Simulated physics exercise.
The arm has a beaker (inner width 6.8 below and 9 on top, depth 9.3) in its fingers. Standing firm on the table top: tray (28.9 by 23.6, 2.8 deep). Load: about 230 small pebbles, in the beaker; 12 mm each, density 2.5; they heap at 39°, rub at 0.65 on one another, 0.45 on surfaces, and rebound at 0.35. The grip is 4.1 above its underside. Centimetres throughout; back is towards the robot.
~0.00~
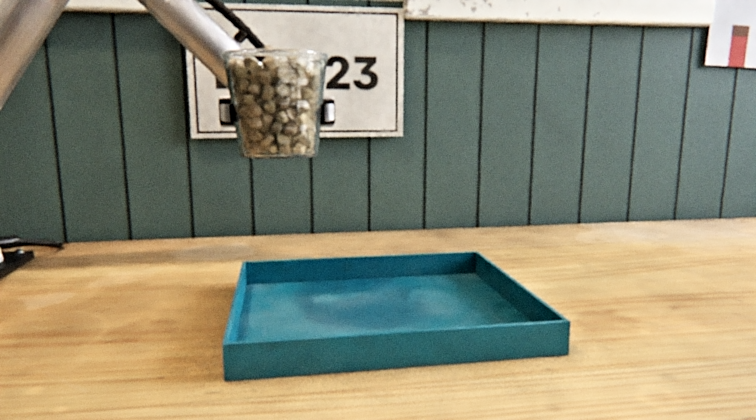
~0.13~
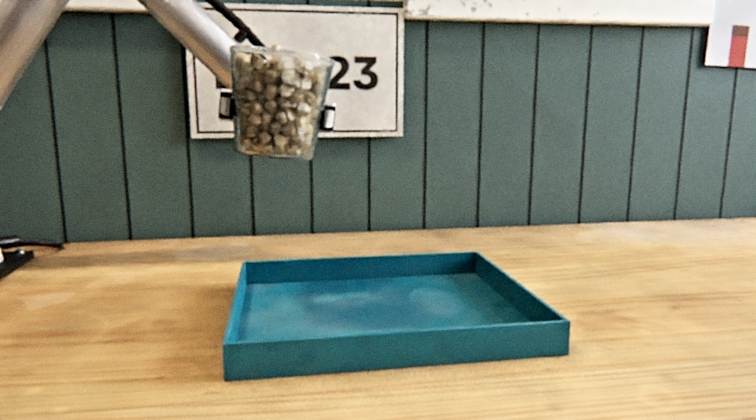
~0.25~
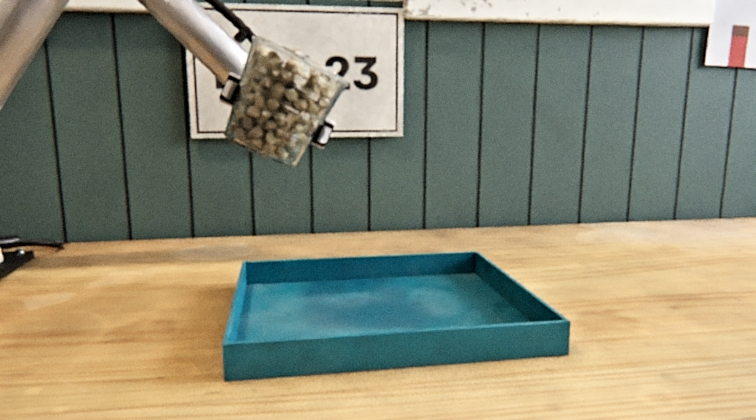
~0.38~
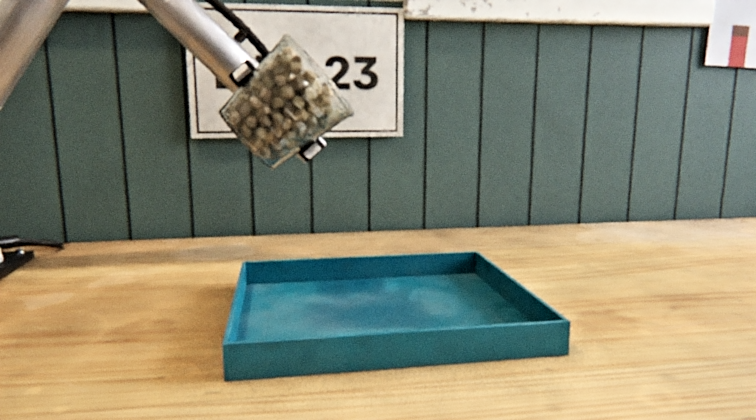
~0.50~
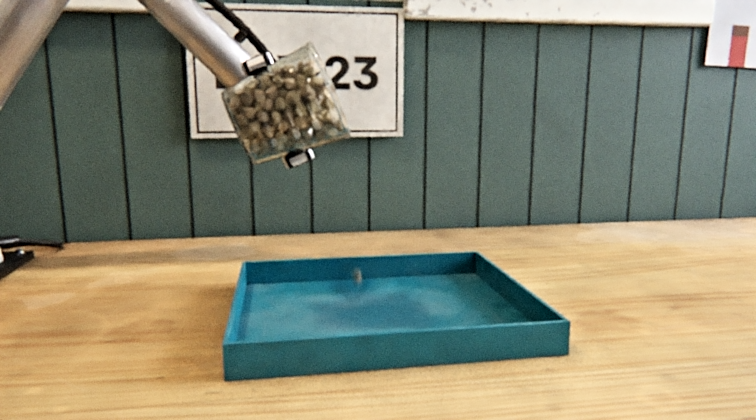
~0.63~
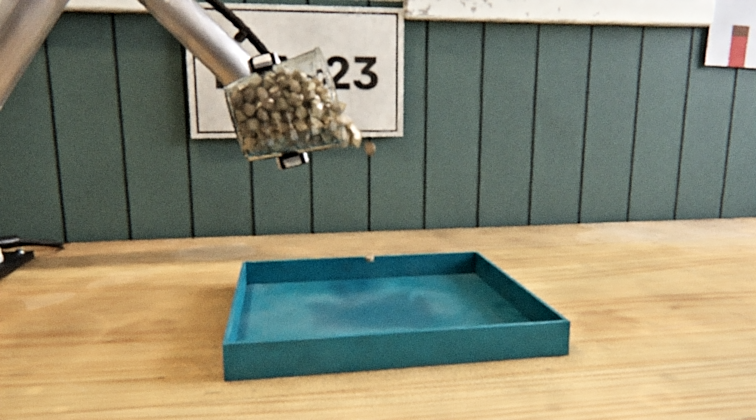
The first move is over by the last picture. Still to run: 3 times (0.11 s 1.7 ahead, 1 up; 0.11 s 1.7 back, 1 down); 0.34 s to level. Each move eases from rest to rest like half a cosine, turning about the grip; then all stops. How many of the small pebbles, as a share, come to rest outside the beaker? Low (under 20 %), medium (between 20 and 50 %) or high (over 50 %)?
Outside the beaker the share is medium, between 20 and 50 %.
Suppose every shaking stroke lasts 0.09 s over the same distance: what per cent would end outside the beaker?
In that case some 55 per cent.
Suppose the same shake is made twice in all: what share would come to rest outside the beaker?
In that case some 30 per cent.
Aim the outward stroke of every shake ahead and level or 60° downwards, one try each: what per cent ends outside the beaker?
About 30 and 10 per cent.
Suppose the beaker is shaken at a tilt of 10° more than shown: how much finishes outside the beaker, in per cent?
Some 60 per cent.
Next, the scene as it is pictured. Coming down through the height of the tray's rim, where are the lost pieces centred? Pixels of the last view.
Near (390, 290).
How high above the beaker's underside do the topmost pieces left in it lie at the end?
Roughly 8.0 cm.
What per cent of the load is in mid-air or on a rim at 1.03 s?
Some 6 per cent.
After 1.03 s, tilted 75° forward, highest piece 24 above the table; 176 in the beaker, 42 in the tray, 13 in flight or on a rim.
After 1.43 s, tilted 48° forward, highest piece 24 above the table; 147 in the beaker, 83 in the tray, 1 in flight or on a rim.
After 1.83 s, level, highest piece 25 above the table; 146 in the beaker, 85 in the tray.
After 2.88 s, level, highest piece 25 above the table; 146 in the beaker, 85 in the tray.
In the end, 146 in the beaker, 85 in the tray. That is 37 % outside the beaker.
